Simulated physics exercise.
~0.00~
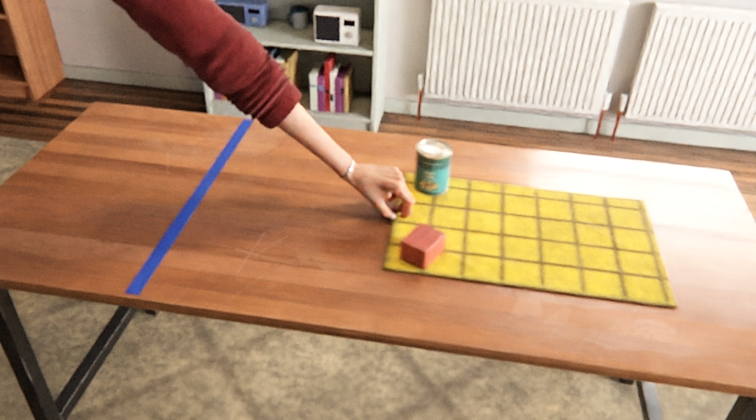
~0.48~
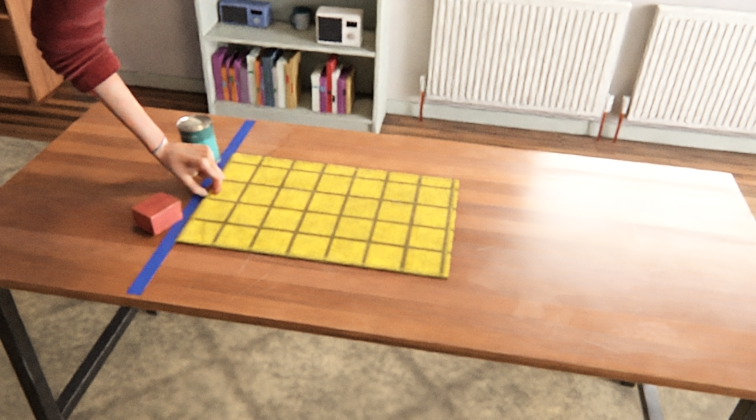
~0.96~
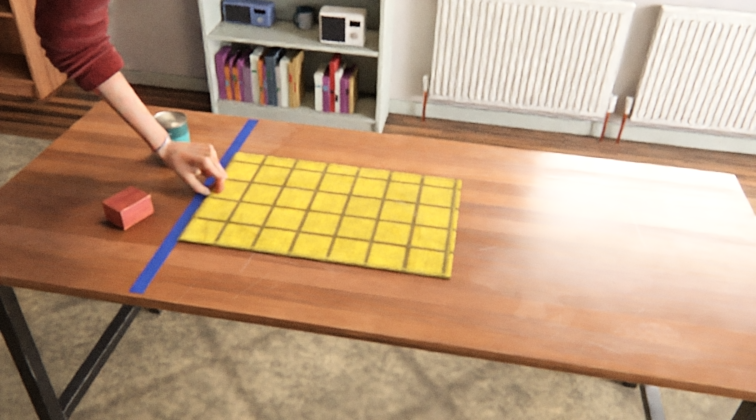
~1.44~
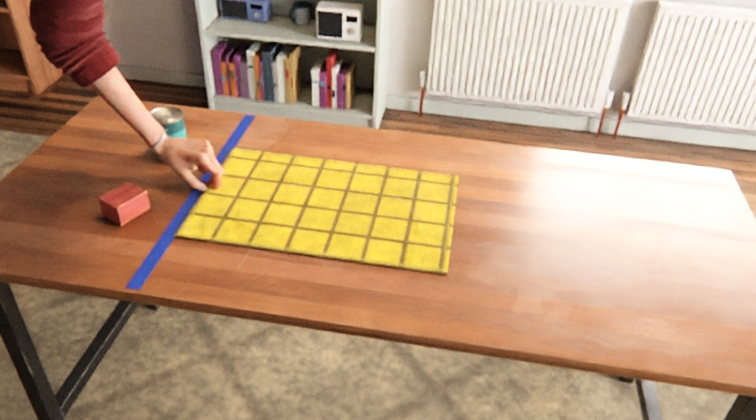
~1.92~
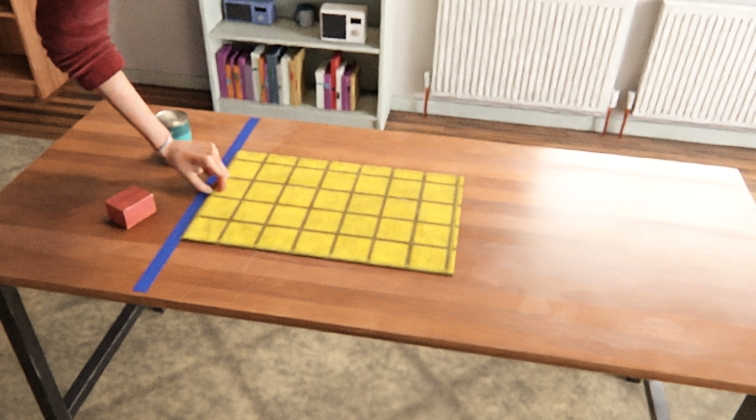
In the video, a hand pulls a yellow table runner carrying a red block and a turquoise tin leftward across a wooden desk, stopping at a strip of blue tape, and both objects slide off the front edge, coming to rest upright beyond the tape.
